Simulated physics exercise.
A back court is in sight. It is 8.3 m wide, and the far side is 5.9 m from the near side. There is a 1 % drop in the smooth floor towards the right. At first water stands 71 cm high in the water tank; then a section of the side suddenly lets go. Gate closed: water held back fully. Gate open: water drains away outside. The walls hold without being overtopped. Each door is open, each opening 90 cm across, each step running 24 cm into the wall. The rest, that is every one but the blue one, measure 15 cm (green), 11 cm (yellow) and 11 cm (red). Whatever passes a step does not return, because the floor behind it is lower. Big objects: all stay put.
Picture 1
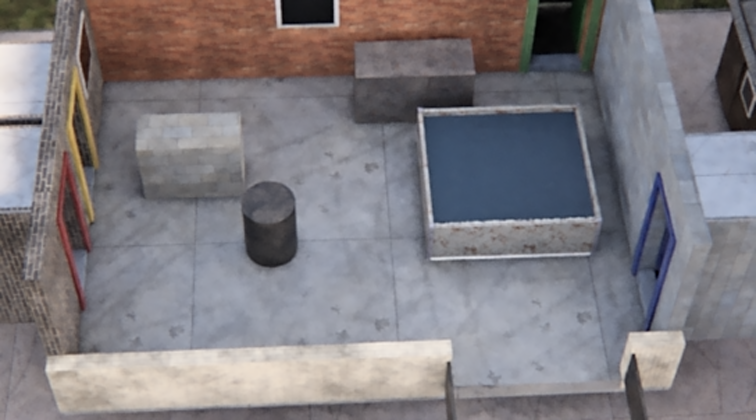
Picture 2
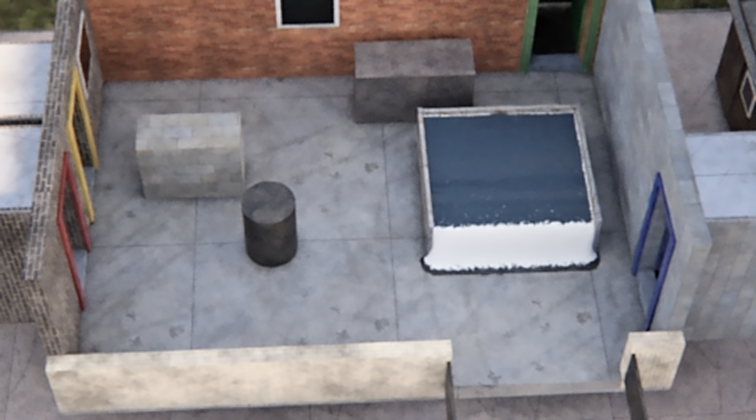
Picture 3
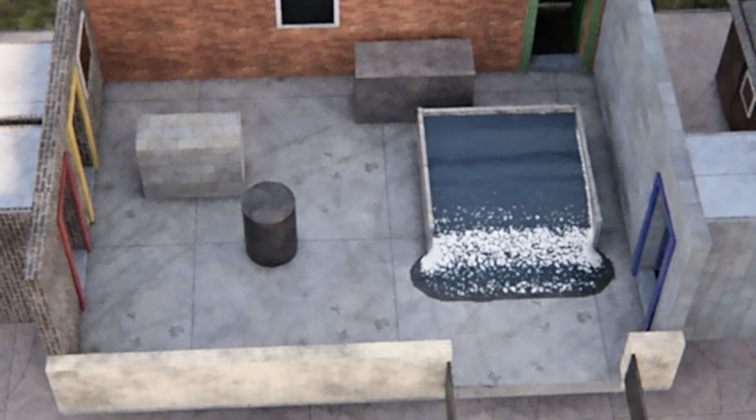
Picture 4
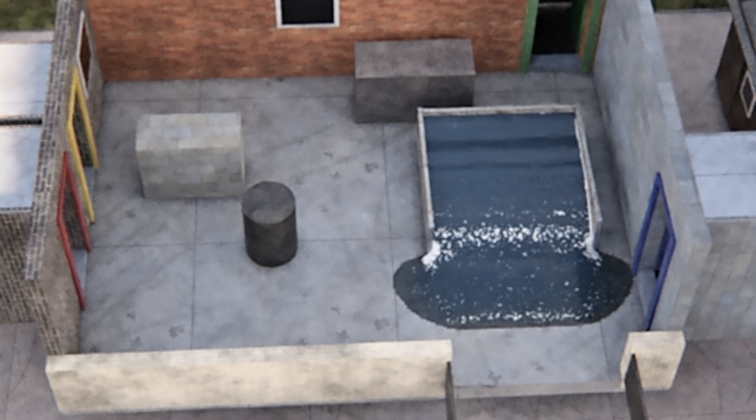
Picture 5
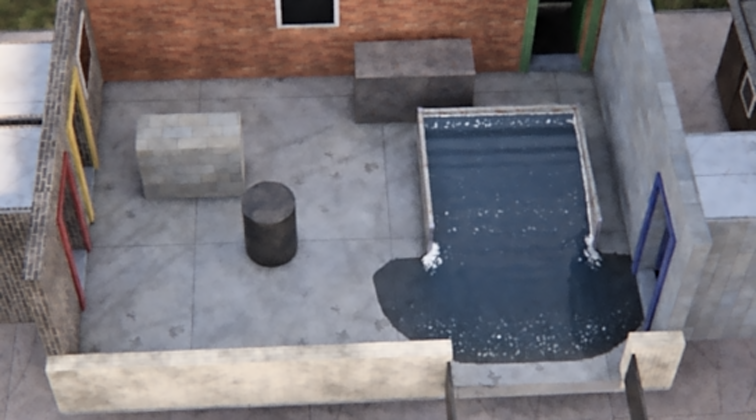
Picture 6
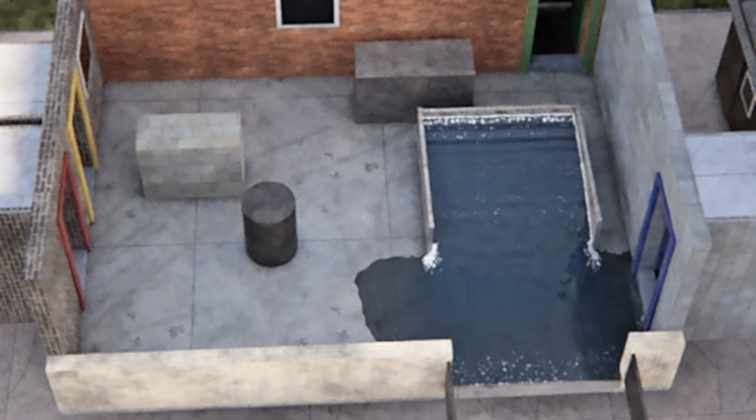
In a walled courtyard, water pours from a tank's open front and spreads across the floor.
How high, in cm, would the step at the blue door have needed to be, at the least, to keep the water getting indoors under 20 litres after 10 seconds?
About 18 cm.
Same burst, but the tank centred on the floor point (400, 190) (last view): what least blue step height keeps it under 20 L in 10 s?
A minimum of about 10.0 cm.
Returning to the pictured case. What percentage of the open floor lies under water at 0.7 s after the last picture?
I'd say near 20 percent.
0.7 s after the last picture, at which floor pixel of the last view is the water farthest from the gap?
(305, 377).
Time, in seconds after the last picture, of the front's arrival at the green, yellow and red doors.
The green door at 4.5 seconds, the yellow door at 4.0 seconds, the red door at 3.0 seconds.
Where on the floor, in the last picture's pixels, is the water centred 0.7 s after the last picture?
Centre estimate: (507, 241) px, approximately.
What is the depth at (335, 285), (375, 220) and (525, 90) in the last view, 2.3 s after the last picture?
First spot about 0 cm, second about 0 cm, third about 0 cm.
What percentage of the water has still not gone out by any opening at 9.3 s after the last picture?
Some 32 %.
Then, 0.7 s after the last picture water covers 20 % of the floor, deepest (40 cm) near (654, 364); 17 cm at the blue door, 0 litres in over its 21 cm step.
Then, 2.3 s after the last picture water covers 35 % of the floor, deepest (24 cm) near (654, 364); 20 cm at the blue door, 6 litres in over its 21 cm step.
Then, 9.3 s after the last picture water covers 85 % of the floor, deepest (6 cm) near (595, 82); 6 cm at the blue door, 8 litres in over its 21 cm step.
At the blue door as built, the water peaked near 21 cm, 1.7 s after the last picture.
Run again over the same 10 s with other heights there, 33 litres in over 15.5 cm, 8 litres over 21 cm. The limit of 20 litres is kept from about 18 cm up.
